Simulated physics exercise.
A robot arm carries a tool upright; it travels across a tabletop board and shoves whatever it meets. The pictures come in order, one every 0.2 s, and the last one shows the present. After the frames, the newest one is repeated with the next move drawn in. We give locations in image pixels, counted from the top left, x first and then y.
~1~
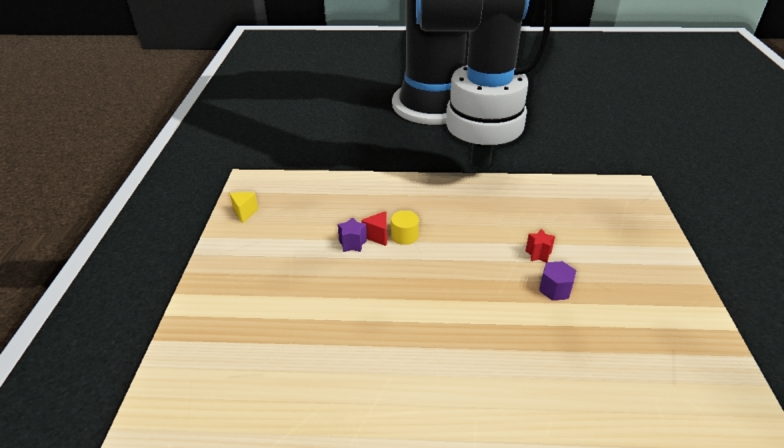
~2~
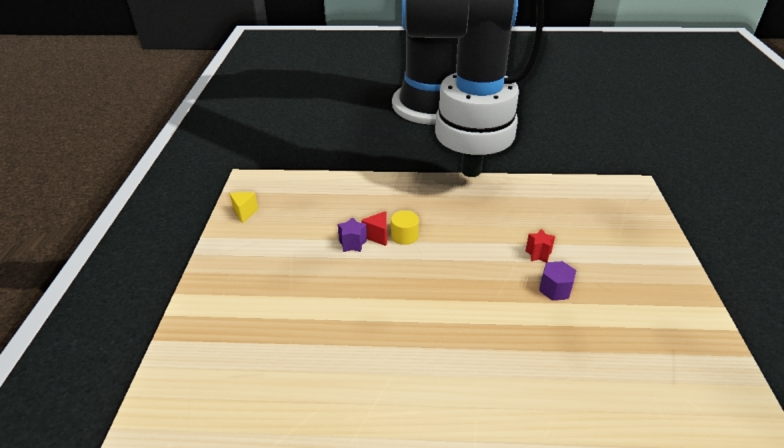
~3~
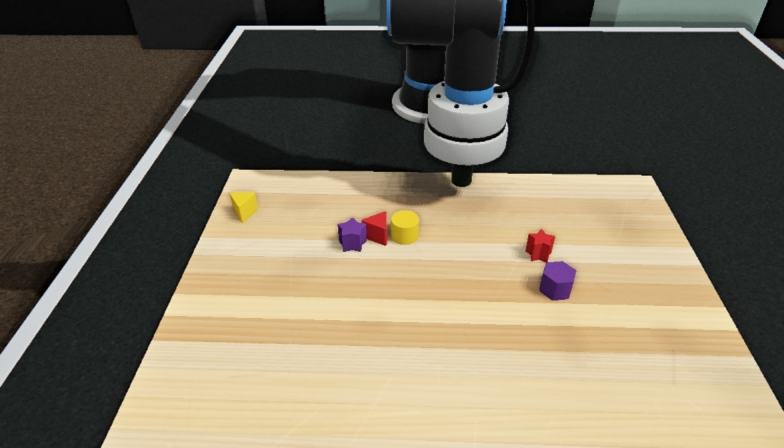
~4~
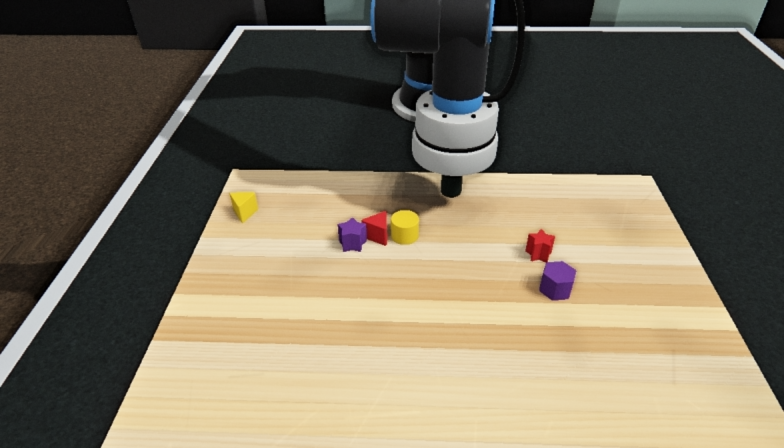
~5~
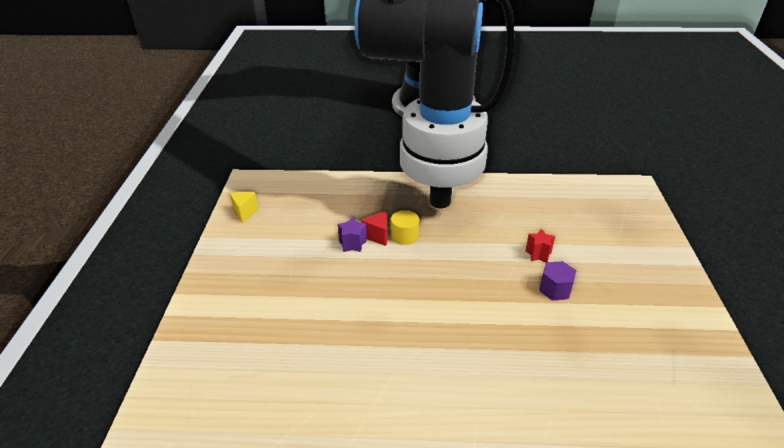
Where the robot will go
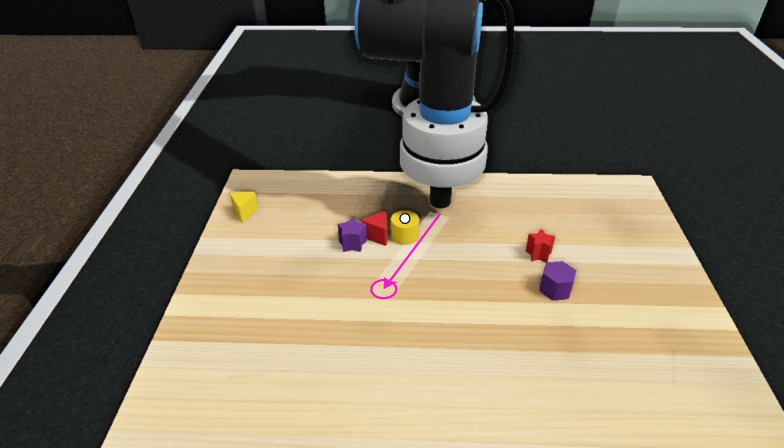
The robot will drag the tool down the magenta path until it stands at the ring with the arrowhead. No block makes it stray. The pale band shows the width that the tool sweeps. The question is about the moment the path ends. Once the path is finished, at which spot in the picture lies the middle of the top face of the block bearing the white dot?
Put as a pixel place, it's (383, 234).
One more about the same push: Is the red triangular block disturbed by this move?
It will end up elsewhere.
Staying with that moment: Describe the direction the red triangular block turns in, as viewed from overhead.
Spins clockwise.
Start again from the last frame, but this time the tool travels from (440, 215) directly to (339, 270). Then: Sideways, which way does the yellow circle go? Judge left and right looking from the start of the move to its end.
To the path's left.
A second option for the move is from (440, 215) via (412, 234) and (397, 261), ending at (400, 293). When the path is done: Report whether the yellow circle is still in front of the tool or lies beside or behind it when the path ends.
Slid away.
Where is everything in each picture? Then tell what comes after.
Tip of the tool (481, 163), middles of tops, purple star (351, 227), red triangular block (378, 219), yellow circle (405, 219), in the first frame.
Tool (471, 173), nothing pushed, in the second frame.
Tool (461, 182), nothing pushed, in the third frame.
Tool (451, 193), nothing pushed, in the fourth frame.
Tool (440, 203), purple star (351, 227), red triangular block (378, 219), yellow circle (405, 219), in the fifth frame.
The line goes in a line from (440, 215) to (384, 289); the dot is on the yellow circle.
On the path given first. One third of the way, tool (423, 226); red triangular block (375, 220); yellow circle (398, 223).
Two thirds of the way, tool (404, 250); purple star (348, 227); red triangular block (368, 219), turned 25° clockwise; yellow circle (383, 234).
At the end, tool (383, 277); purple star (348, 227); red triangular block (368, 219), turned 25° clockwise; yellow circle (383, 234).
